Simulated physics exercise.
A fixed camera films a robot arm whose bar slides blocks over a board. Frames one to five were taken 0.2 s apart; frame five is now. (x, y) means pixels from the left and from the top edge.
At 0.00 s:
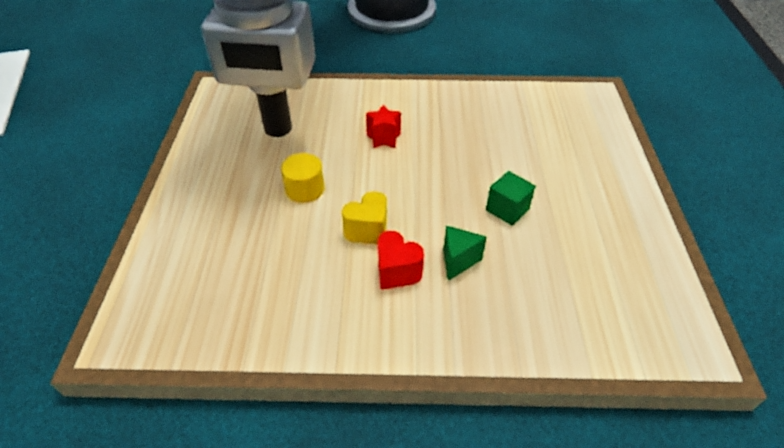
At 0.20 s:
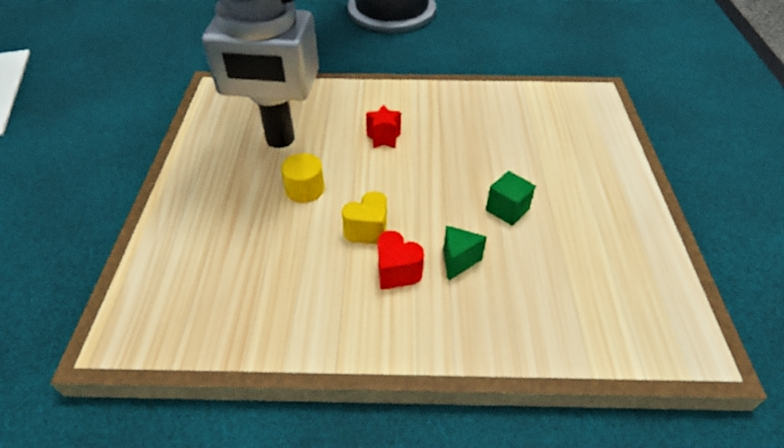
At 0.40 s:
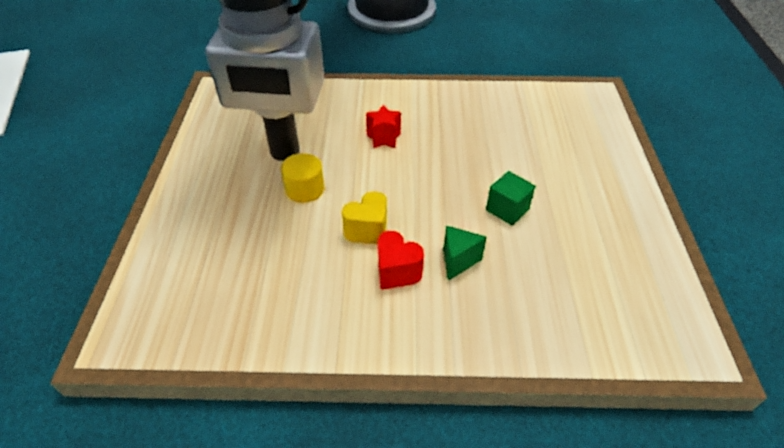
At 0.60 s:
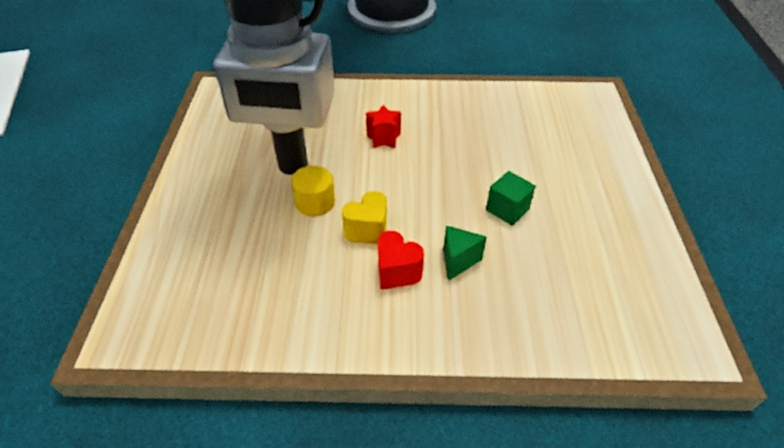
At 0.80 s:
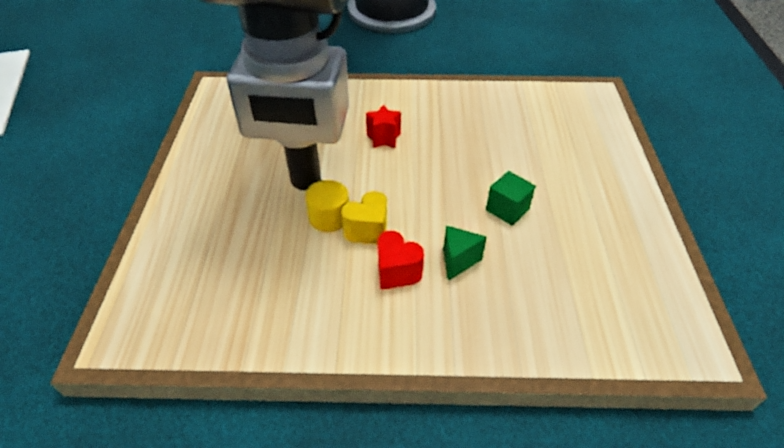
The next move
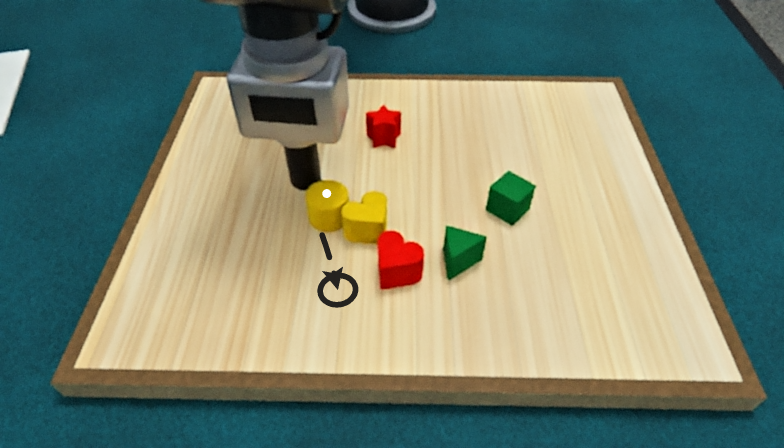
A grey robotic arm with a black bar at its tip reaches over a pale wooden board on a teal surface, seen from above at a fixed angle. A red star sits beyond a yellow cylinder and yellow heart, with a red heart nearer and a green triangular block and cube to the right. The bar moves nearer and slightly right, pushing the cylinder a short way beside the yellow heart.
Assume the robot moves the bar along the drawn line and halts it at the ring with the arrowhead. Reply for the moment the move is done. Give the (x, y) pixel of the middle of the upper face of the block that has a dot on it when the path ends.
So, by the moment the path ends, you'll find the top centre of the block that has a dot on it at (378, 265).
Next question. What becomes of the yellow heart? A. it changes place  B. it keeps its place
A: It changes place.
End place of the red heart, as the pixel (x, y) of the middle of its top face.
It should be at (424, 256) by then.
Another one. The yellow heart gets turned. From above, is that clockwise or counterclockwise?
From above, the yellow heart will be seen to turn anti-clockwise.
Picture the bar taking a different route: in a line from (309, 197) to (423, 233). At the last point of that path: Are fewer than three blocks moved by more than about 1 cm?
No
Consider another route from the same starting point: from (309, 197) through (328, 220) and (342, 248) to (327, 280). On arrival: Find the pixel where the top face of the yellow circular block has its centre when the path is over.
In the picture, it is at (368, 260).
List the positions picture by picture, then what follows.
Lower end of the bar at (278, 129), tops of blocks, yellow circular block at (301, 165), yellow heart at (367, 207), red heart at (398, 249), in the first picture.
Bar at (281, 139), blocks as before, in the second picture.
Bar at (285, 152), blocks as before, in the third picture.
Bar at (293, 165), yellow circular block at (312, 178), in the fourth picture.
Bar at (306, 180), yellow circular block at (327, 194), yellow heart at (367, 207), red heart at (398, 249), in the fifth picture.
The drawn path runs from (309, 197) directly to (338, 290); the dot is on the yellow circular block.
The first path, step by step. One third of the way, bar at (316, 208); yellow circular block at (341, 222); yellow heart at (380, 217), turned 60° anticlockwise; red heart at (401, 251).
Two thirds of the way, bar at (327, 240); yellow circular block at (364, 245); yellow heart at (389, 220), turned 100° anticlockwise; red heart at (412, 254), turned 40° clockwise.
At the end, bar at (336, 274); yellow circular block at (378, 265); yellow heart at (390, 220), turned 100° anticlockwise; red heart at (424, 256), turned 15° clockwise.
